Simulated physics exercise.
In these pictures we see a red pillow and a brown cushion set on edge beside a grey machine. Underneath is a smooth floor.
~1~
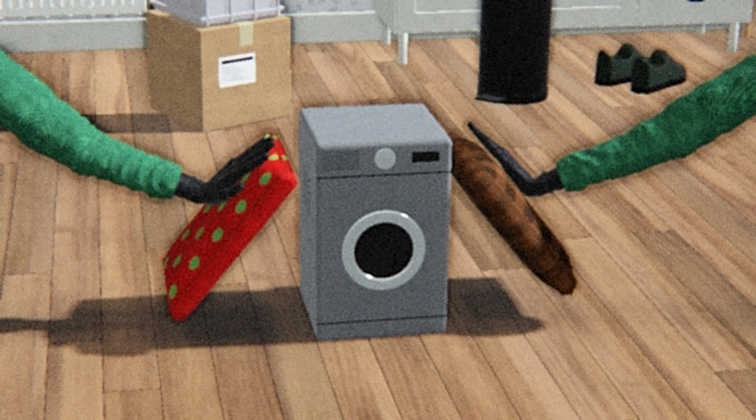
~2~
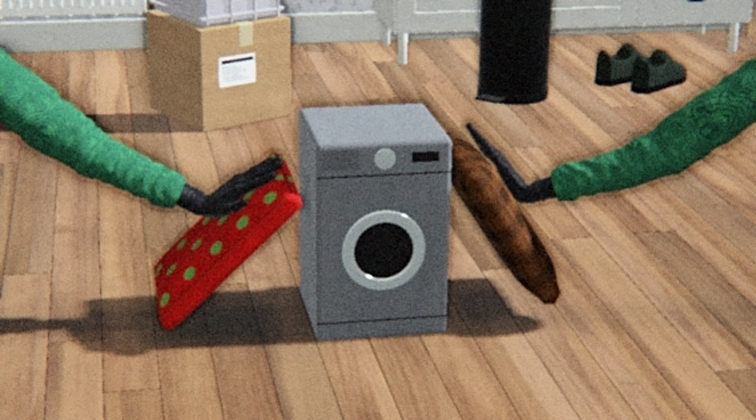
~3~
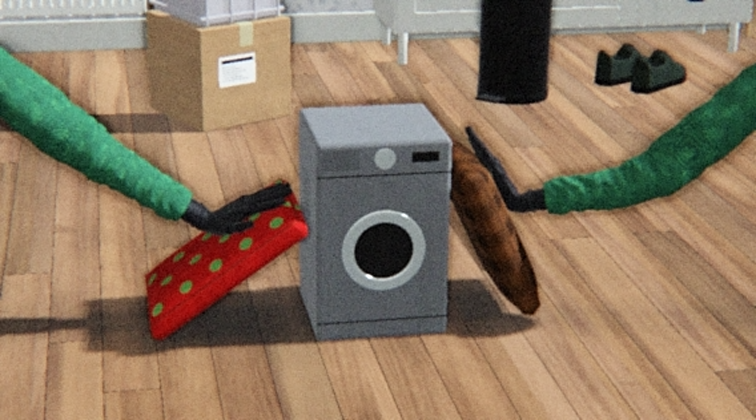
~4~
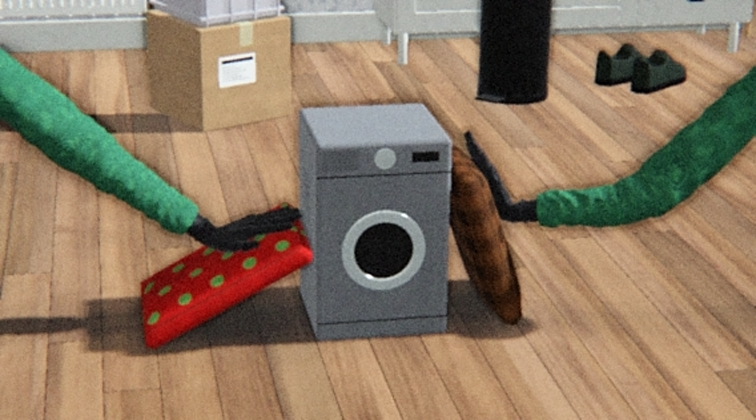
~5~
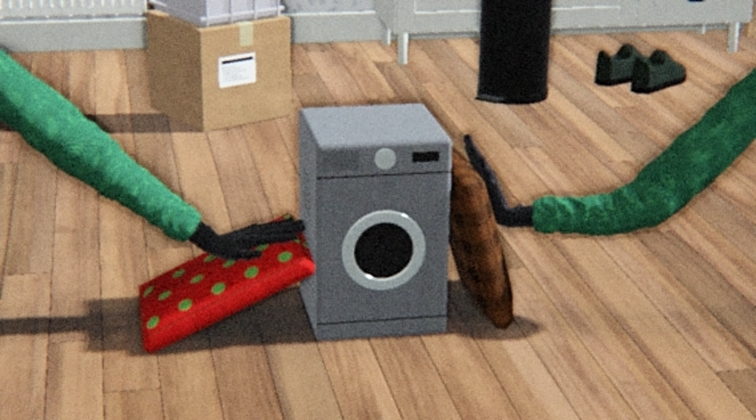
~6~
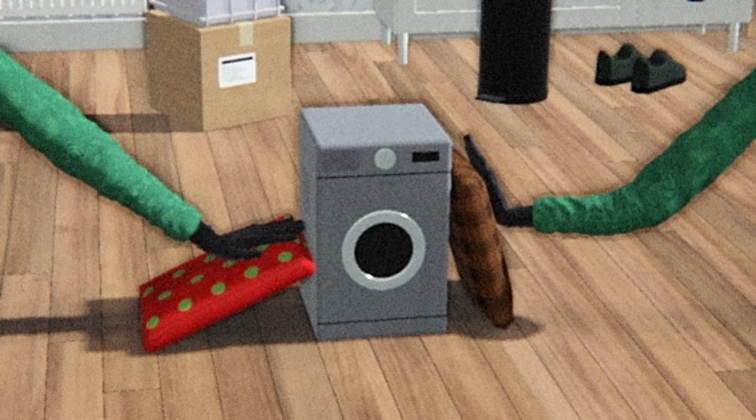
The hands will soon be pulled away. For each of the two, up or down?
Red pillow: Down, brown cushion: Up.
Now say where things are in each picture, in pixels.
Pillow foot (177, 316), head (292, 179); cushion foot (569, 290), head (477, 179), in the first frame.
Pillow foot (167, 324); cushion foot (552, 299), in the second frame.
Pillow foot (157, 334); cushion foot (531, 310), in the third frame.
Pillow foot (150, 343); cushion foot (512, 320), in the fourth frame.
Pillow foot (148, 347); cushion foot (503, 325), in the fifth frame.
Pillow foot (148, 347), head (310, 268), at a low slant; cushion foot (503, 325), head (466, 184), almost upright, in the sixth frame.
Then, 0.26 s later than the last view, pillow flat on the floor near (214, 308); cushion against the side near (470, 233).
Finally, pillow flat on the floor near (217, 307); cushion against the side near (470, 234). The red pillow slides down flat and the brown cushion keeps leaning.
